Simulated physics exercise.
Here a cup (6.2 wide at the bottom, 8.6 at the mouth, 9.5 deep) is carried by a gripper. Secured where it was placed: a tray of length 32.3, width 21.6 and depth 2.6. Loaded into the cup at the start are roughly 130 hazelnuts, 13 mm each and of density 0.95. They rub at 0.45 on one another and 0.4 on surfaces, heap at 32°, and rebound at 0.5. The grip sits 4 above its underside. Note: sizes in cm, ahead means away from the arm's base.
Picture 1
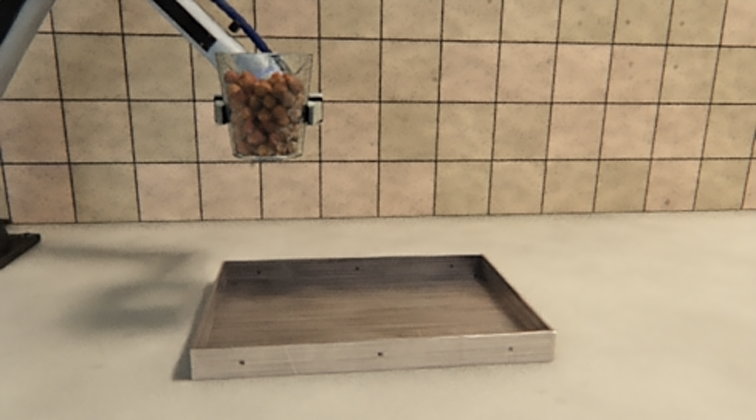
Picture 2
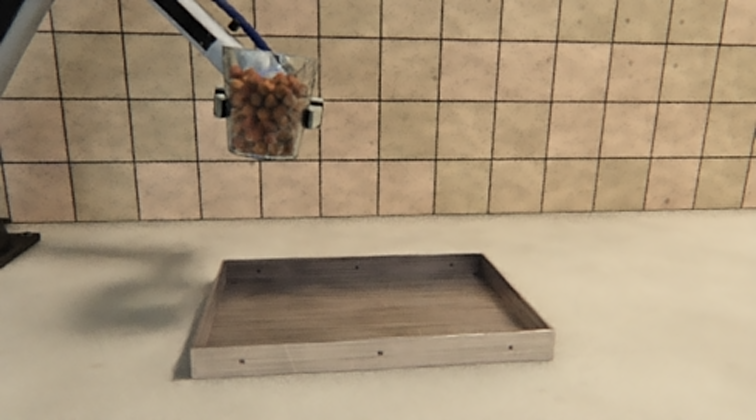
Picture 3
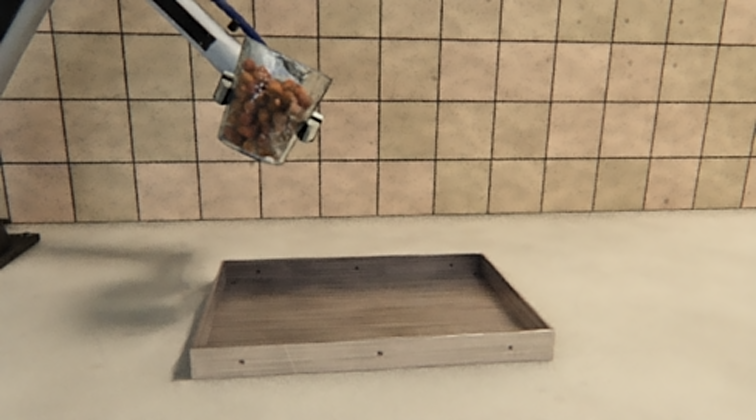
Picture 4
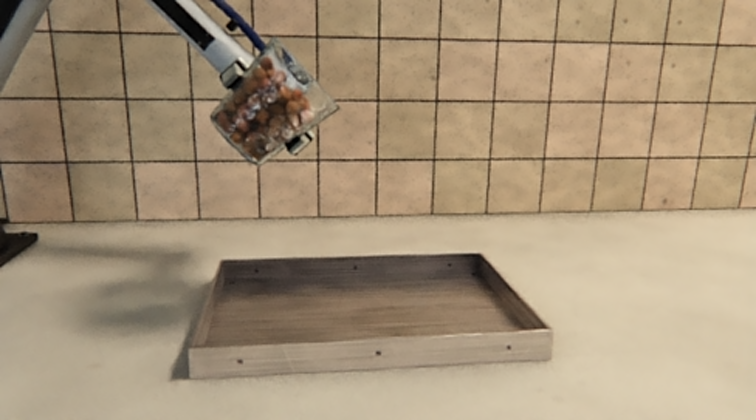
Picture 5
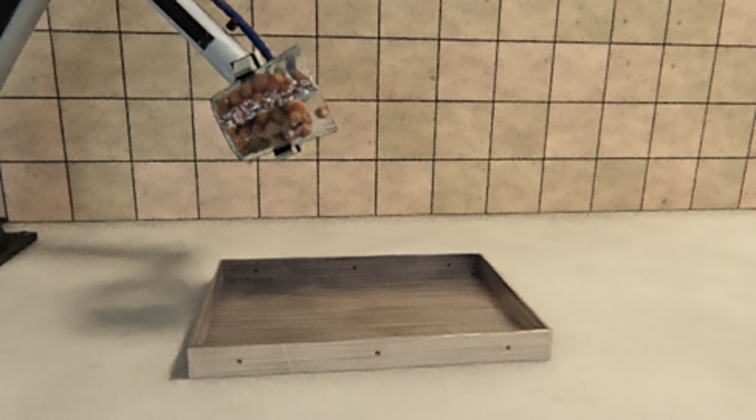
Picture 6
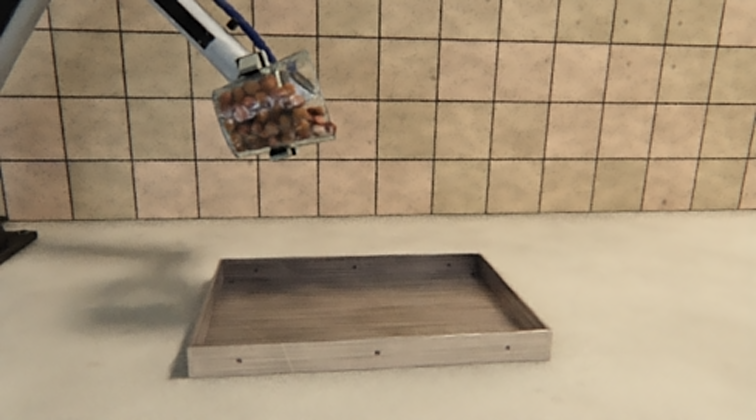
A clear cup filled with brown hazelnuts, held by a robotic gripper above a rectangular wooden tray, starts upright and then tilts forward to the right. It keeps rotating until it lies nearly on its side, the nuts shifting toward its rim, while the tray stays still on the pale counter.
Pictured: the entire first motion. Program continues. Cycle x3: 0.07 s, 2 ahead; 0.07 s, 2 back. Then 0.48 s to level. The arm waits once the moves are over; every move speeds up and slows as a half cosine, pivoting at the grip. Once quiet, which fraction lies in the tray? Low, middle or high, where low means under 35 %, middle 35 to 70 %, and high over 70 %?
Middle, 35 to 70 %.
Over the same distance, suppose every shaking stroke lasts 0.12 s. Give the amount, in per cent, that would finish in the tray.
30 %.
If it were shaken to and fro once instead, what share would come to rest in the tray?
Estimate: Around 30 %.
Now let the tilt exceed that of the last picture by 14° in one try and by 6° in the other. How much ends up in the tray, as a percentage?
80 and 60 %.
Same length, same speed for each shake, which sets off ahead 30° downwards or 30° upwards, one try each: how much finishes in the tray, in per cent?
20 and 50 %.
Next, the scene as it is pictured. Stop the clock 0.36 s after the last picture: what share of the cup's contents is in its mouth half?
That share comes to roughly 50 percent.
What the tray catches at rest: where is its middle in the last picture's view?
Roughly at (424, 306) in the last picture.
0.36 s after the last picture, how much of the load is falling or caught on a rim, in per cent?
17 %.
Then, 0.36 s later, tilted 72° forward, highest piece 22 above the table; 82 in the cup, 24 in the tray, 21 in flight or on a rim.
Then, 0.72 s later, tilted 22° forward, highest piece 25 above the table; 66 in the cup, 59 in the tray, 1 on the table or floor, 1 in flight or on a rim.
Then, 1.10 s later, level, highest piece 24 above the table; 66 in the cup, 60 in the tray, 1 on the table or floor.
Then, 2.15 s later, level, highest piece 24 above the table; 66 in the cup, 60 in the tray, 1 on the table or floor.
At rest, 66 in the cup, 60 in the tray, 1 on the table or floor. That is 47 % in the tray.
